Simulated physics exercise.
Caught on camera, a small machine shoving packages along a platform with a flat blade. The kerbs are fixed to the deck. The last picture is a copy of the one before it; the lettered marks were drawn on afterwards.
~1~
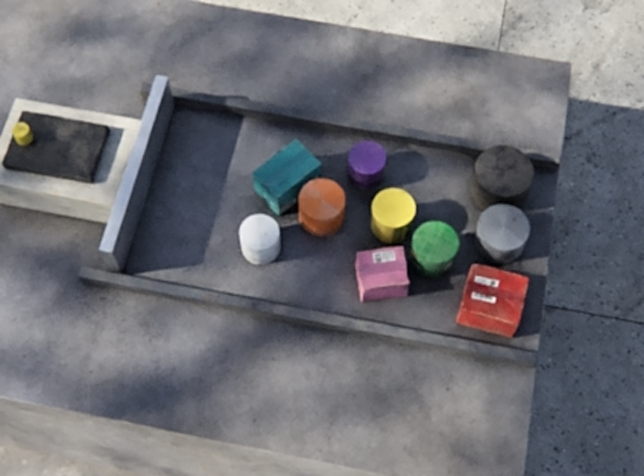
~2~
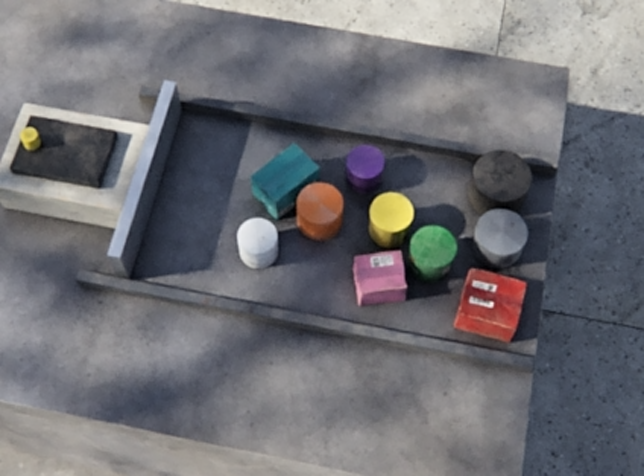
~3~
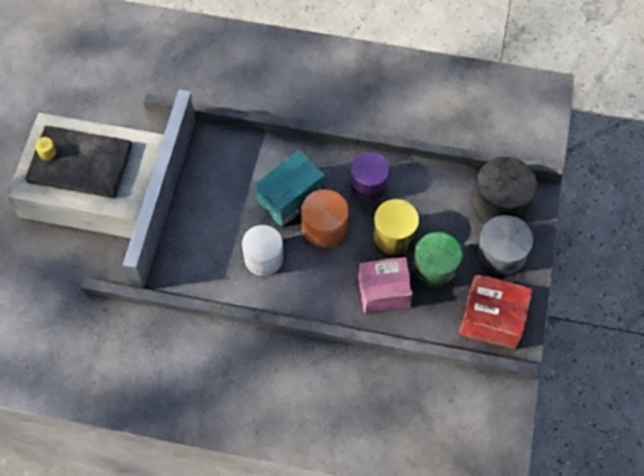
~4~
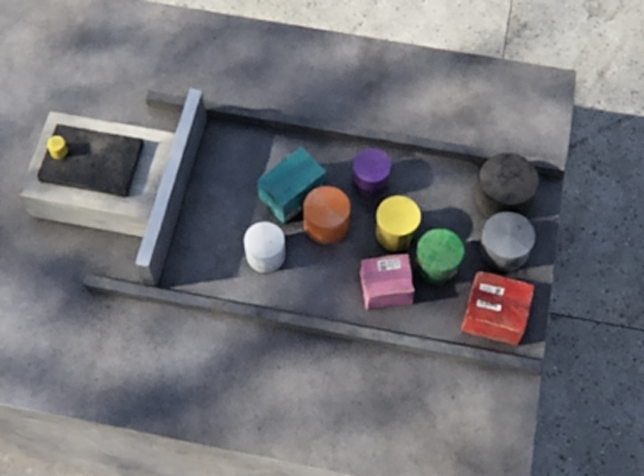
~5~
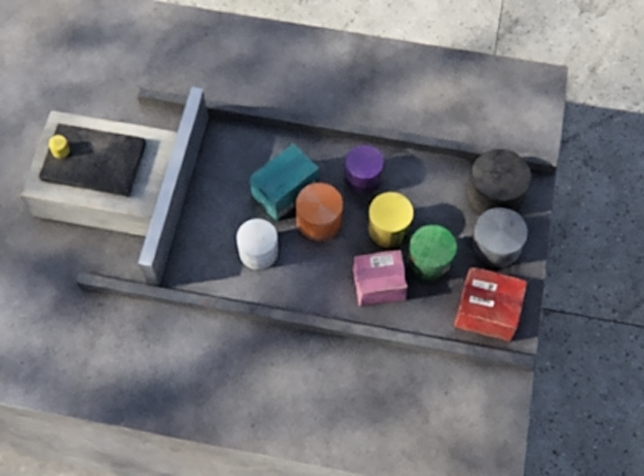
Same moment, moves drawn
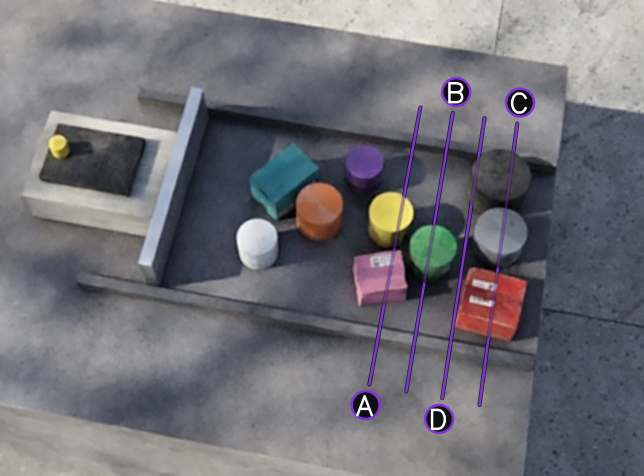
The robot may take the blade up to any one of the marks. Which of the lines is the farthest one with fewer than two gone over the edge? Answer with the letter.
Line B.
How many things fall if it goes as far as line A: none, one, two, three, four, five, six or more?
The count is none.
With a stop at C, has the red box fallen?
Yes.
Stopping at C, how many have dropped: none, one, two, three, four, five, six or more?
Six or more.
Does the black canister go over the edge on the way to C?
Yes.
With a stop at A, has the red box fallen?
No.
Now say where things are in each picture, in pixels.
In the first frame, green pail (434, 250); turquoise parcel (287, 178); grey canister (501, 234).
In the second frame, robot (71, 152); black canister (499, 184).
In the third frame, robot (85, 162); pink parcel (385, 286).
In the fourth frame, robot (98, 160); white canister (265, 248).
In the fifth frame, robot (100, 160); purple pail (364, 170); green pail (432, 254); turquoise parcel (285, 183).
On the marked copy, A at (397, 237); B at (431, 243); C at (500, 255); D at (465, 249).
Following B. Soon after the start, robot (190, 175); white canister (282, 249); turquoise parcel (308, 179).
Later, robot (282, 191); green pail (439, 255); yellow pail (426, 216).
In the end, robot (354, 204); black canister (548, 188); grey canister (535, 251); none fallen.
As for the rest, A is within the limit but short; C drops six; D drops two.
